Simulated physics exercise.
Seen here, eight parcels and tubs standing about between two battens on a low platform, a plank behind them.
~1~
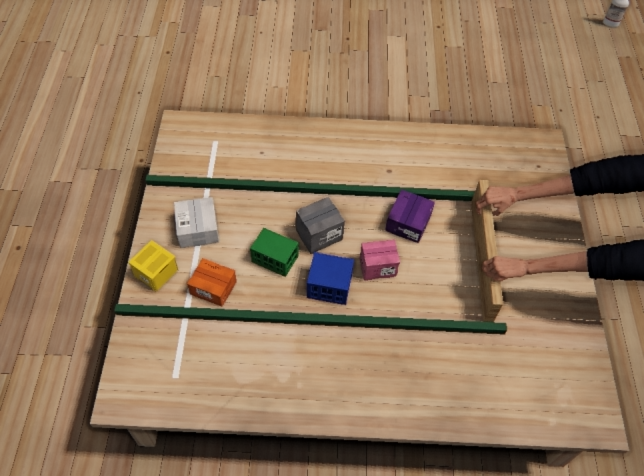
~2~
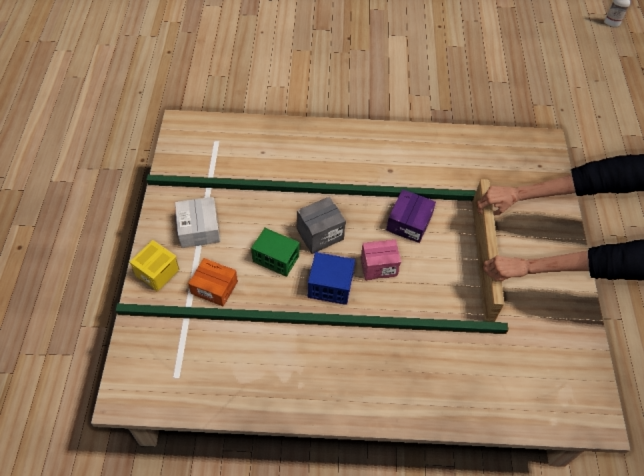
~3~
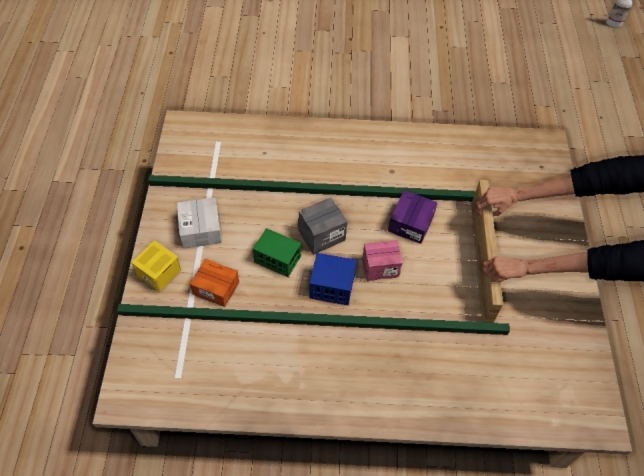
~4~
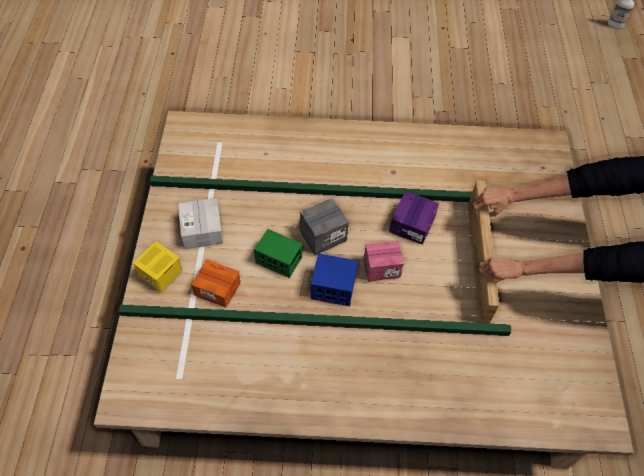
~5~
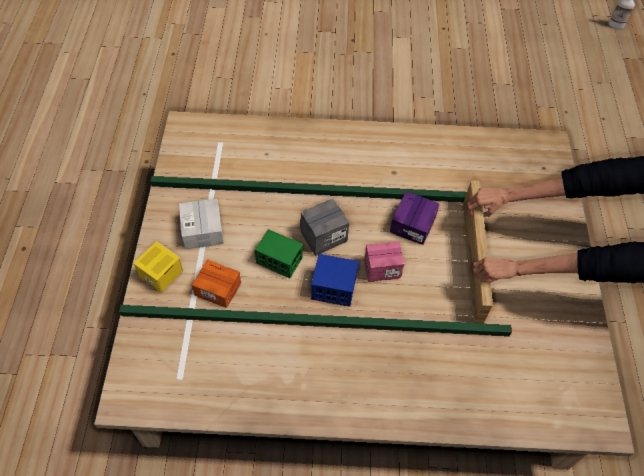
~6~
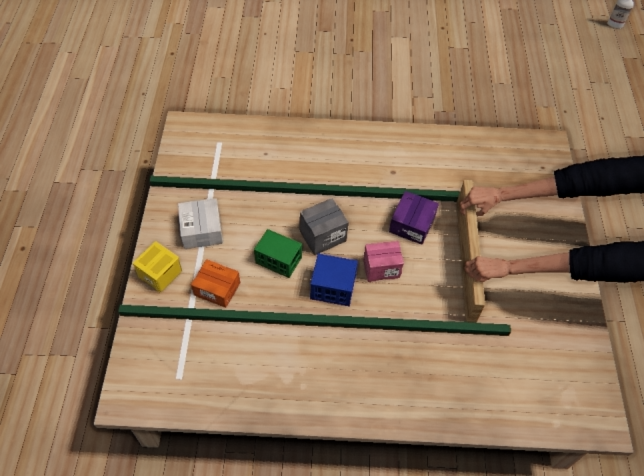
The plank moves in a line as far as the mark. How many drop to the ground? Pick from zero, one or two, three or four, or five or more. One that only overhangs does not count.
As it turns out, the number that fall off is one or two.
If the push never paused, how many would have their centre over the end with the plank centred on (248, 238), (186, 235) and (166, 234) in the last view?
Place by place, 0, 5 and 5.
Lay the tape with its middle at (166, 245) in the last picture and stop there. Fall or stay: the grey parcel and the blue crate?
The grey parcel tumbles off; the blue crate stays on.
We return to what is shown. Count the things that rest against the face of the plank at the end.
The number is 3.
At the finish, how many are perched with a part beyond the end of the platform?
It comes to 3.
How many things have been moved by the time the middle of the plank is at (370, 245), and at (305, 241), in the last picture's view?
By then 4, and 5.
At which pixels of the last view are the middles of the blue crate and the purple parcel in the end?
First (174, 285), then (188, 211).
Early on, none off yet; yellow tote at rest near (158, 268); white parcel at rest near (201, 223); orange parcel at rest near (216, 283).
A while later, none off yet; yellow tote at rest near (158, 268); white parcel travelled a little near (197, 223); orange parcel at rest near (216, 284).
Finally, the number that fall off is one or two; lost, white parcel and yellow tote.
